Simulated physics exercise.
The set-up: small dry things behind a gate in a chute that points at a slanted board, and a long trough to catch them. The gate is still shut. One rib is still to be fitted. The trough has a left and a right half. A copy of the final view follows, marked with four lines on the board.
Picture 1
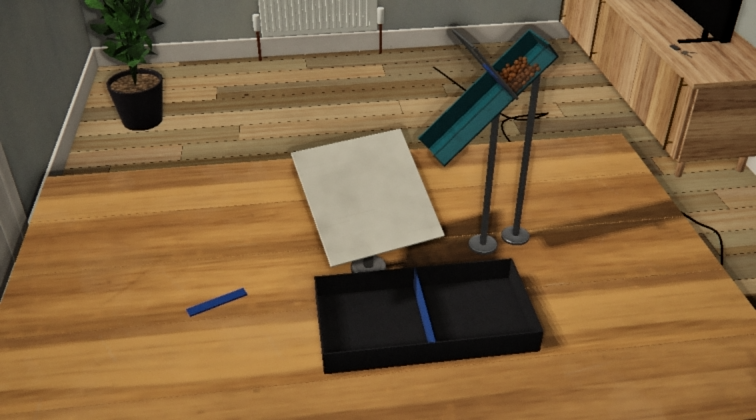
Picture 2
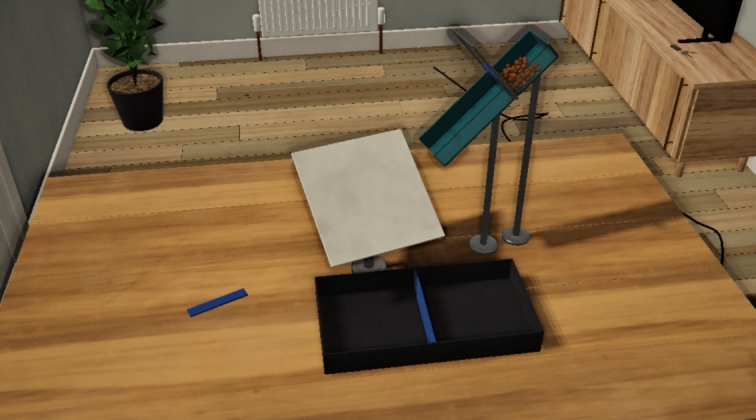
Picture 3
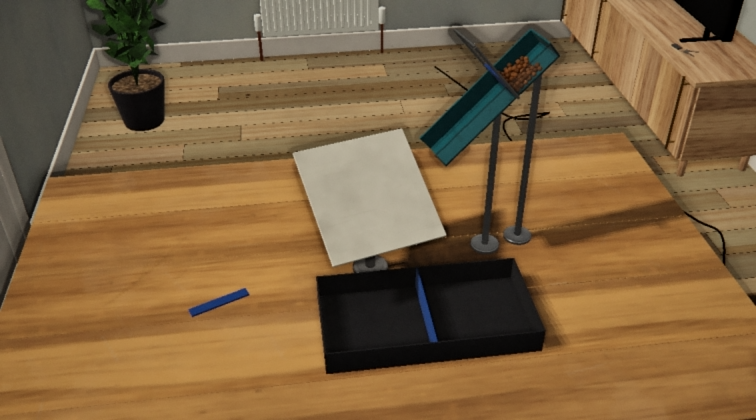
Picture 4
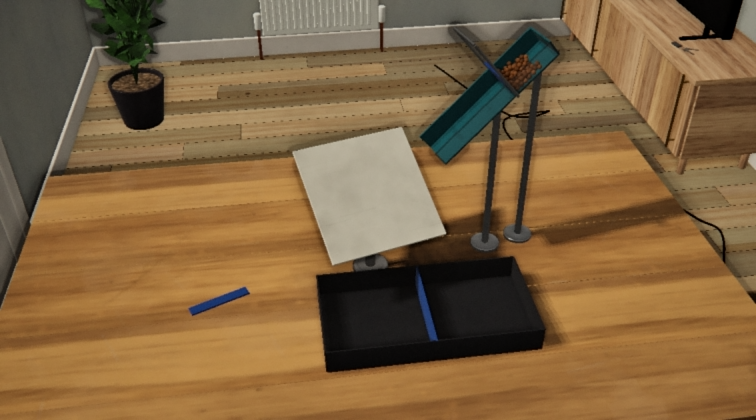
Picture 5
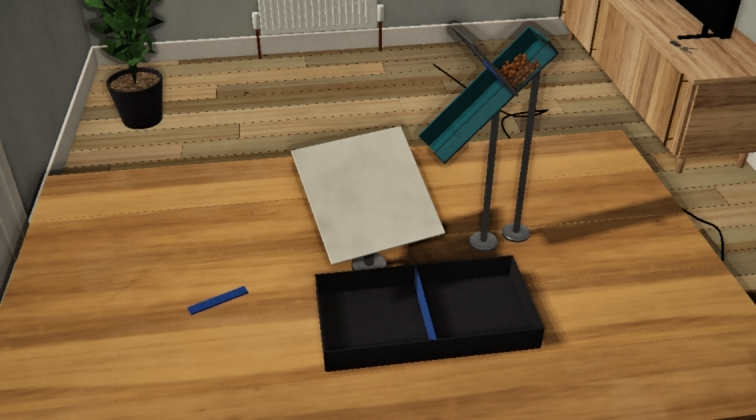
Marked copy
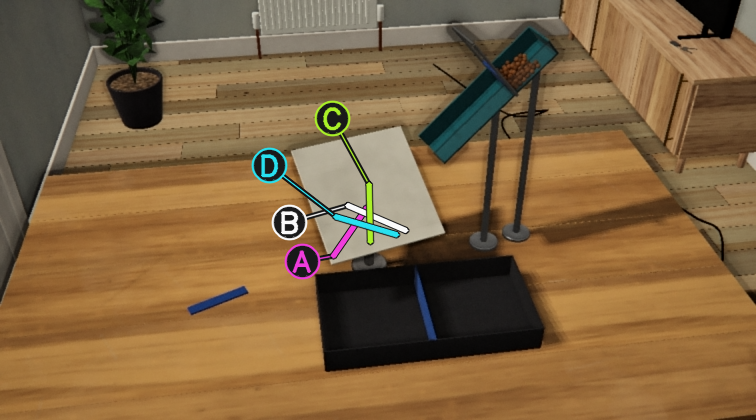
A wooden table held a tilted pale board, a black divided tray, a blue strip and a sloping teal chute with small orange-brown pieces near its top, and everything stayed practically still throughout.
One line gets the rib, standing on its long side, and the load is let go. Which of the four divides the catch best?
D works best here.
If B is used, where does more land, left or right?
The right half.
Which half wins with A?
The left half.
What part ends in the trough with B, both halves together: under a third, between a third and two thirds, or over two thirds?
Line B gives over two thirds.
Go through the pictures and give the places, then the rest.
In the first frame, load behind the gate near (514, 76), cereal balls; lip of the chute near (436, 158), sloping fairly steeply.
In the second frame, middle of the board near (368, 194), tilted fairly steeply; middle of its low edge near (390, 251); of its high edge near (347, 141).
In the third frame, front corners of the trough near (326, 354) and (545, 331); front end of its middle wall near (437, 342); gate still shut near (495, 73).
In the fourth frame, middle of the load near (516, 74); lip near (438, 156).
In the fifth frame, middle of the load near (514, 73); lip near (437, 155).
On the marked copy, line A from (366, 207) to (333, 255); line B from (347, 205) to (405, 230); line C from (369, 184) to (370, 241); line D from (335, 216) to (396, 234).
Choosing A, of what is caught, all but a few in the left half, a small share in the right.
Choosing B, of what is caught, a small share in the left half, the bulk in the right.
Choosing C, of what is caught, all but a few in the left half, a small share in the right.
Choosing D, of what is caught, close to half in the left half, close to half in the right.
